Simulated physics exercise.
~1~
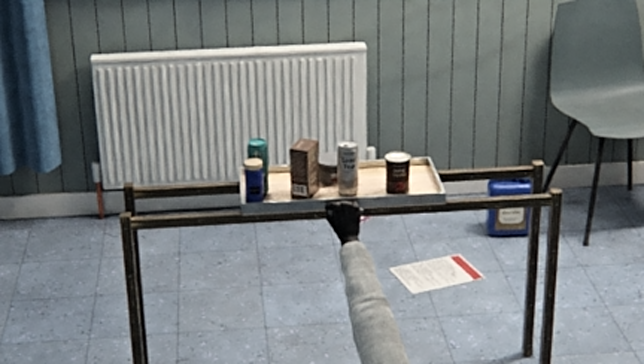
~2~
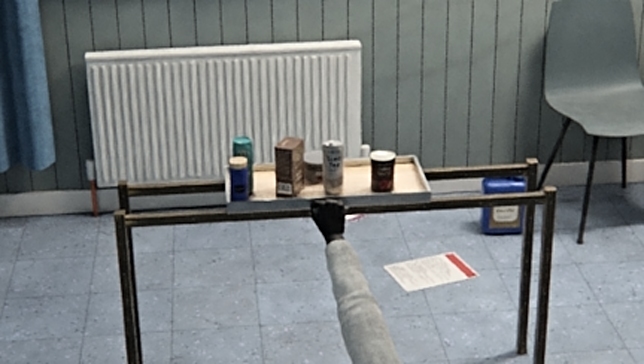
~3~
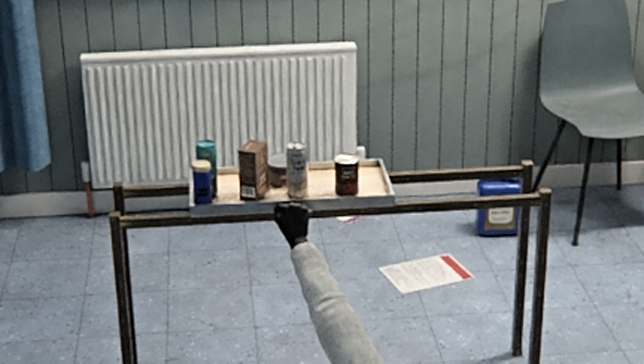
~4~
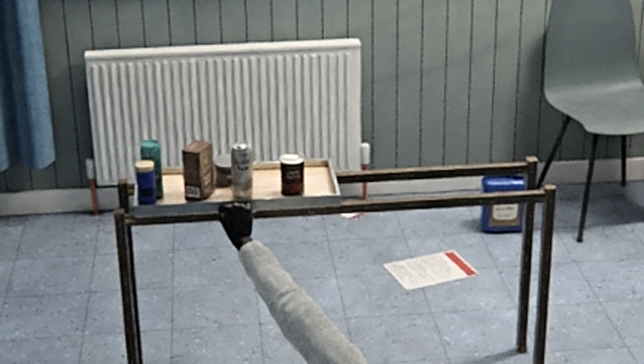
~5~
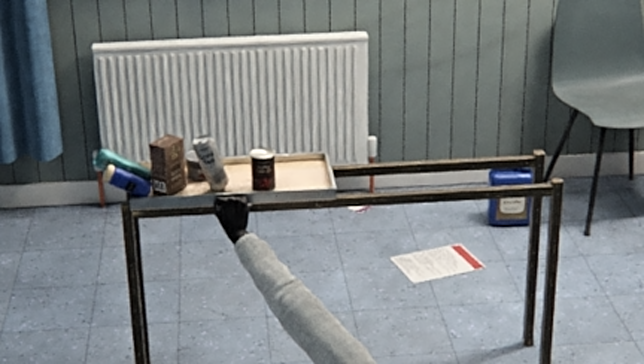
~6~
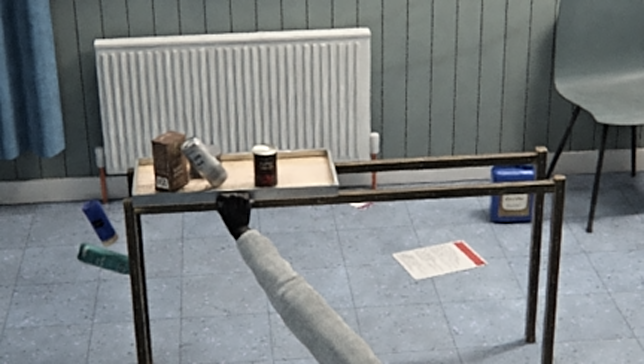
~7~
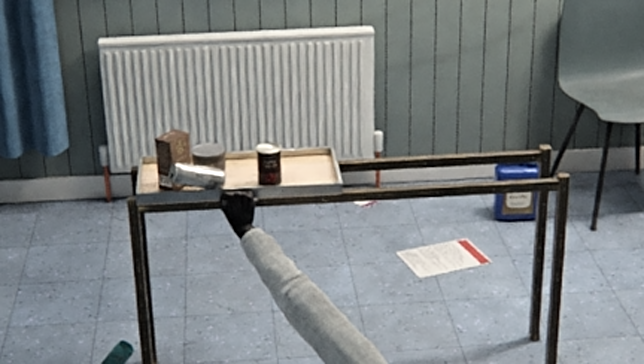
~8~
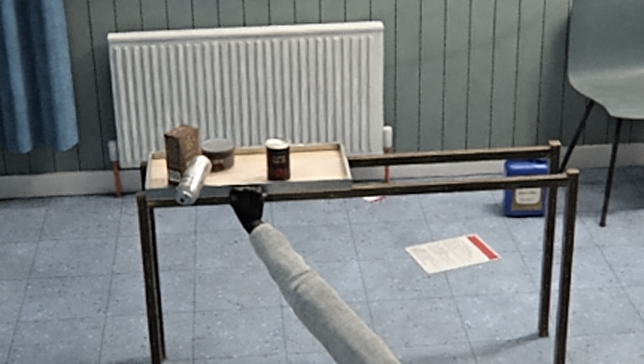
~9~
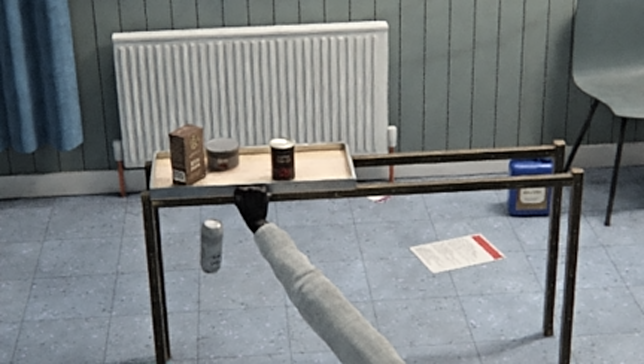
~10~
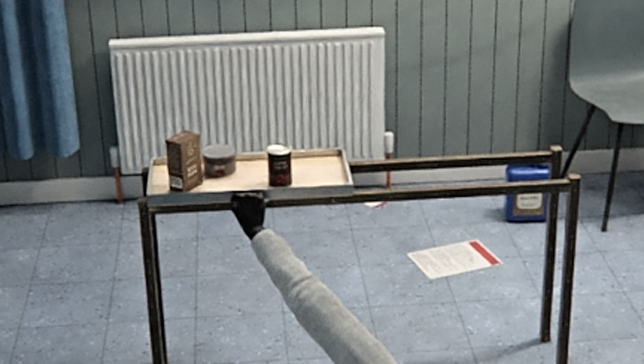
The video shows a gloved hand sliding a tray of cans, tubs and a carton leftward along a metal frame until it stops, and a turquoise can and blue shaker tip off the left end, then a white can topples and falls, leaving three items upright.
